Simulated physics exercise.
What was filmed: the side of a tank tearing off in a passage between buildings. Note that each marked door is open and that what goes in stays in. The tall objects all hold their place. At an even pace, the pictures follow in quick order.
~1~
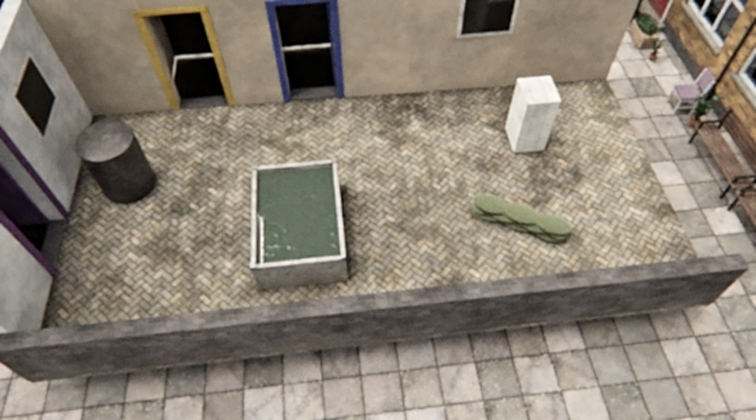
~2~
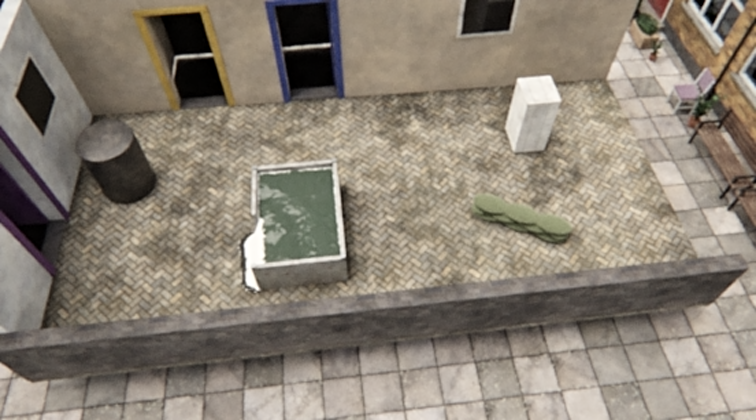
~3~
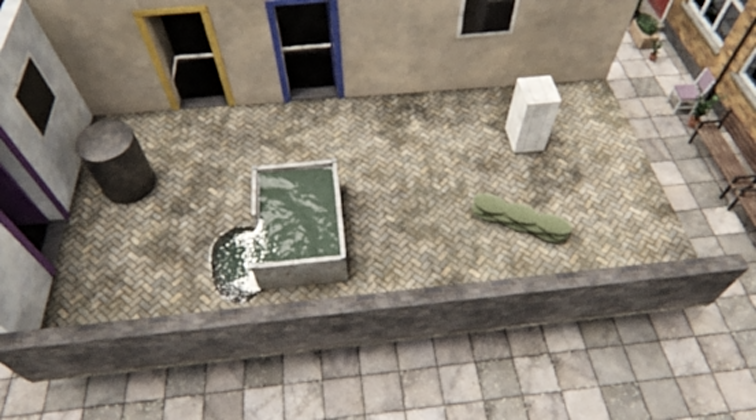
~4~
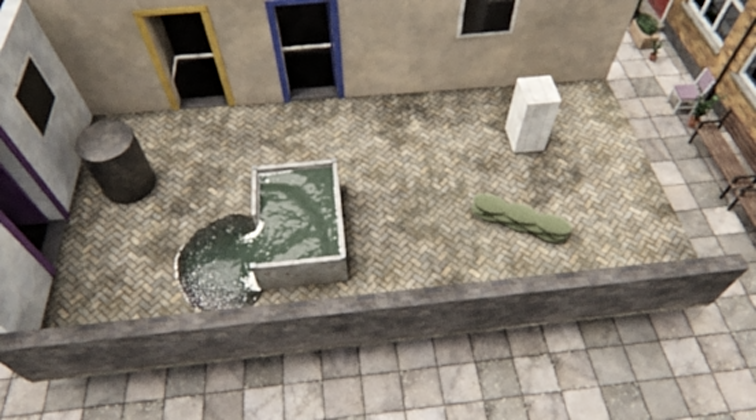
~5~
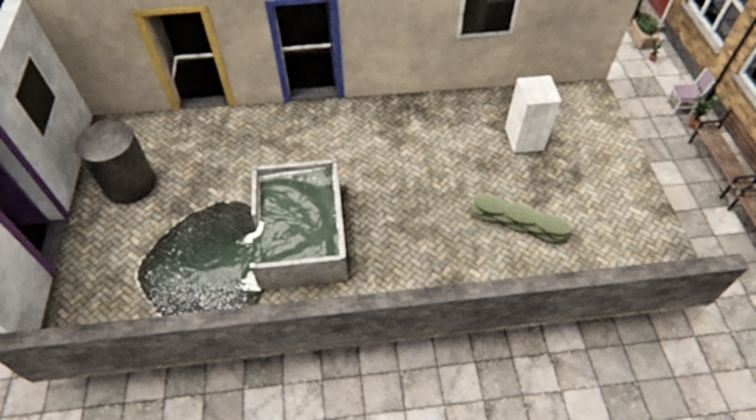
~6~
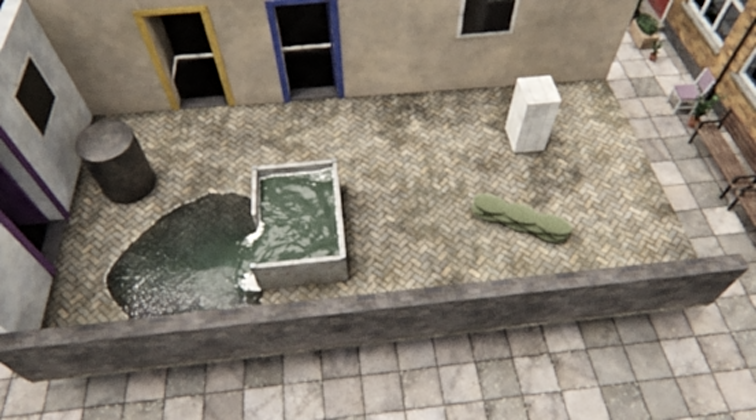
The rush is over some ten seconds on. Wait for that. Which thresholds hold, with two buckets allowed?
One by one: I predict the blue door will remain at two buckets or below, I predict the purple door will overshoot two buckets, I predict the yellow door will remain at two buckets or below.
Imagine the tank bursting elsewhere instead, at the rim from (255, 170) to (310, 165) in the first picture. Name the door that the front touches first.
The blue door.
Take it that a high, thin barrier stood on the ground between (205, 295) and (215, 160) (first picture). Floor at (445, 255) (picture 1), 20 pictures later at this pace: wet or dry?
Submerged.
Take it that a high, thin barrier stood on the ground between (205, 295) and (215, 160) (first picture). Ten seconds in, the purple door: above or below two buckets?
Then: The purple one is under.
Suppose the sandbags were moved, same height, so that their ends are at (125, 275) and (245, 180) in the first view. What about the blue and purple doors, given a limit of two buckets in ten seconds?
The blue door ends up below, while the purple door ends up below.
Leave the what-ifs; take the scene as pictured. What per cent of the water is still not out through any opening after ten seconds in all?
The share not yet gone is roughly 94 percent.
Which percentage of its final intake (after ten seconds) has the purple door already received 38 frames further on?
Near 100 in a hundred.
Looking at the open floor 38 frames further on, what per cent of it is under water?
Estimated share: About 40 %.
A moment on, water covers 15 % of the floor; the blue door not reached, the purple door under two buckets in, the yellow door not reached.
Next, water covers 20 % of the floor; the blue door not reached, the purple door over two buckets in, the yellow door not reached.
Then, water covers 25 % of the floor; the blue door not reached, the purple door over two buckets in, the yellow door not reached.
Later, water covers 40 % of the floor; the blue door wet at the sill, nothing in, the purple door over two buckets in, the yellow door wet at the sill, nothing in.
In the end, water covers 65 % of the floor; the blue door wet at the sill, nothing in, the purple door over two buckets in, the yellow door under two buckets in.
